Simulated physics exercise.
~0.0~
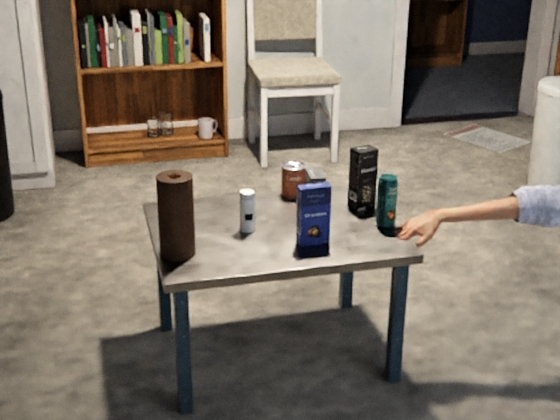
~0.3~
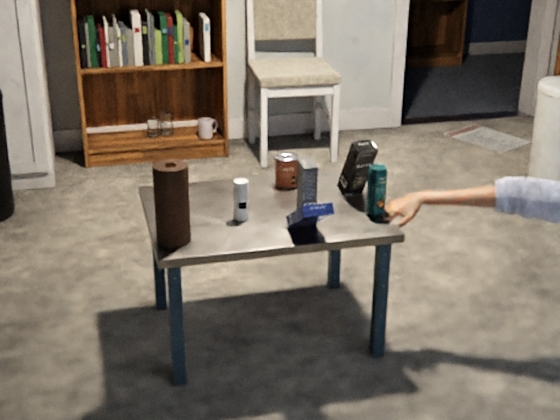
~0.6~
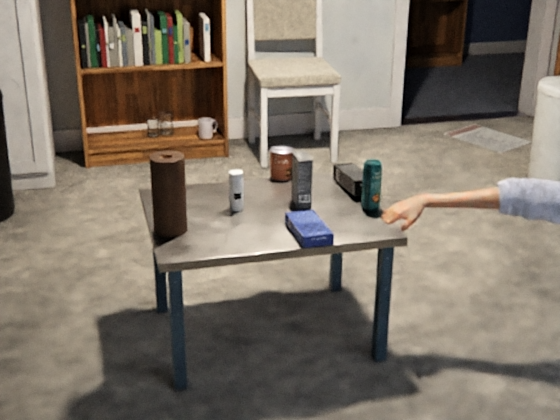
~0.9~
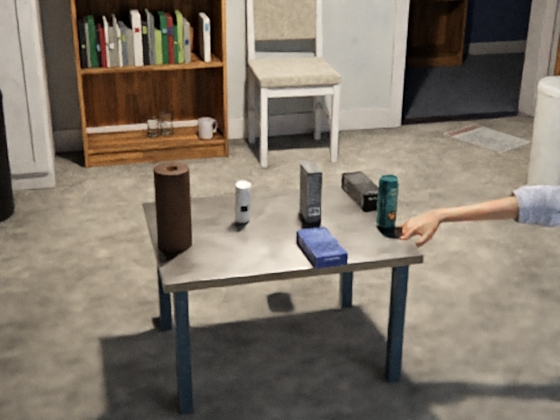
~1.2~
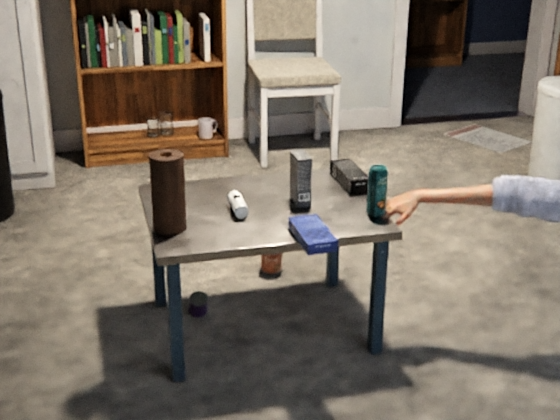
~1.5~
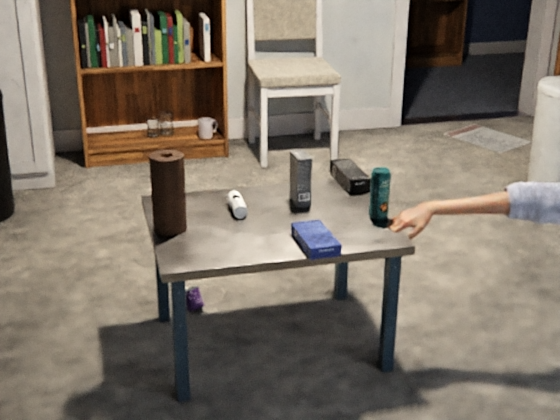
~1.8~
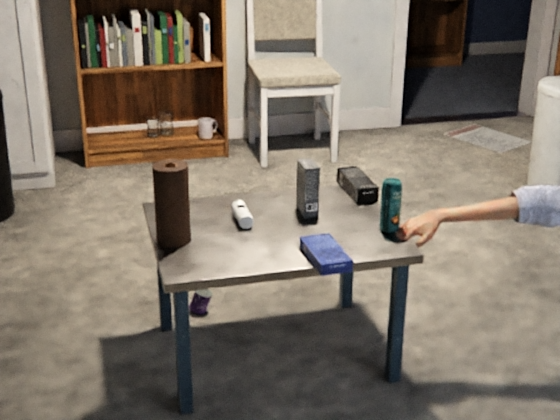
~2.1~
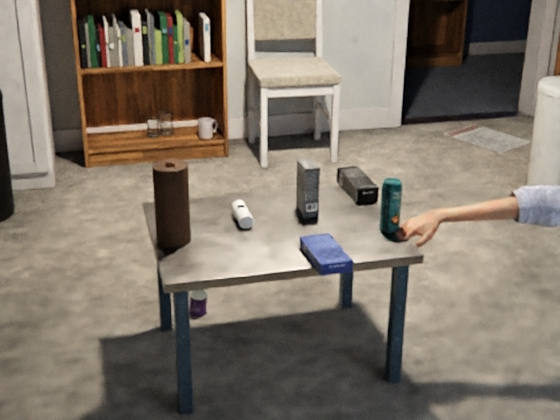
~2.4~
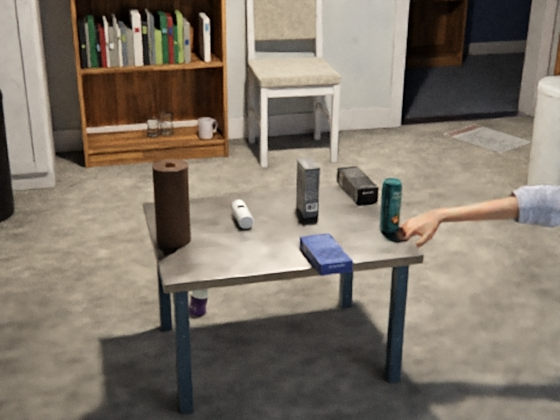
At first, a hand rests at the right edge of a small table holding a brown roll, a white shaker, an orange tin, a blue packet and other containers, all upright. The table slides away and to the left, and the blue packet and black carton tip over, leaving a grey packet standing behind. As the table comes back, the orange tin disappears from the top. The table shifts away again, the white shaker now lies down, and the orange tin shows beneath. Finally the table returns and stays still, with the roll, grey packet and turquoise can standing and a purple tin underneath.
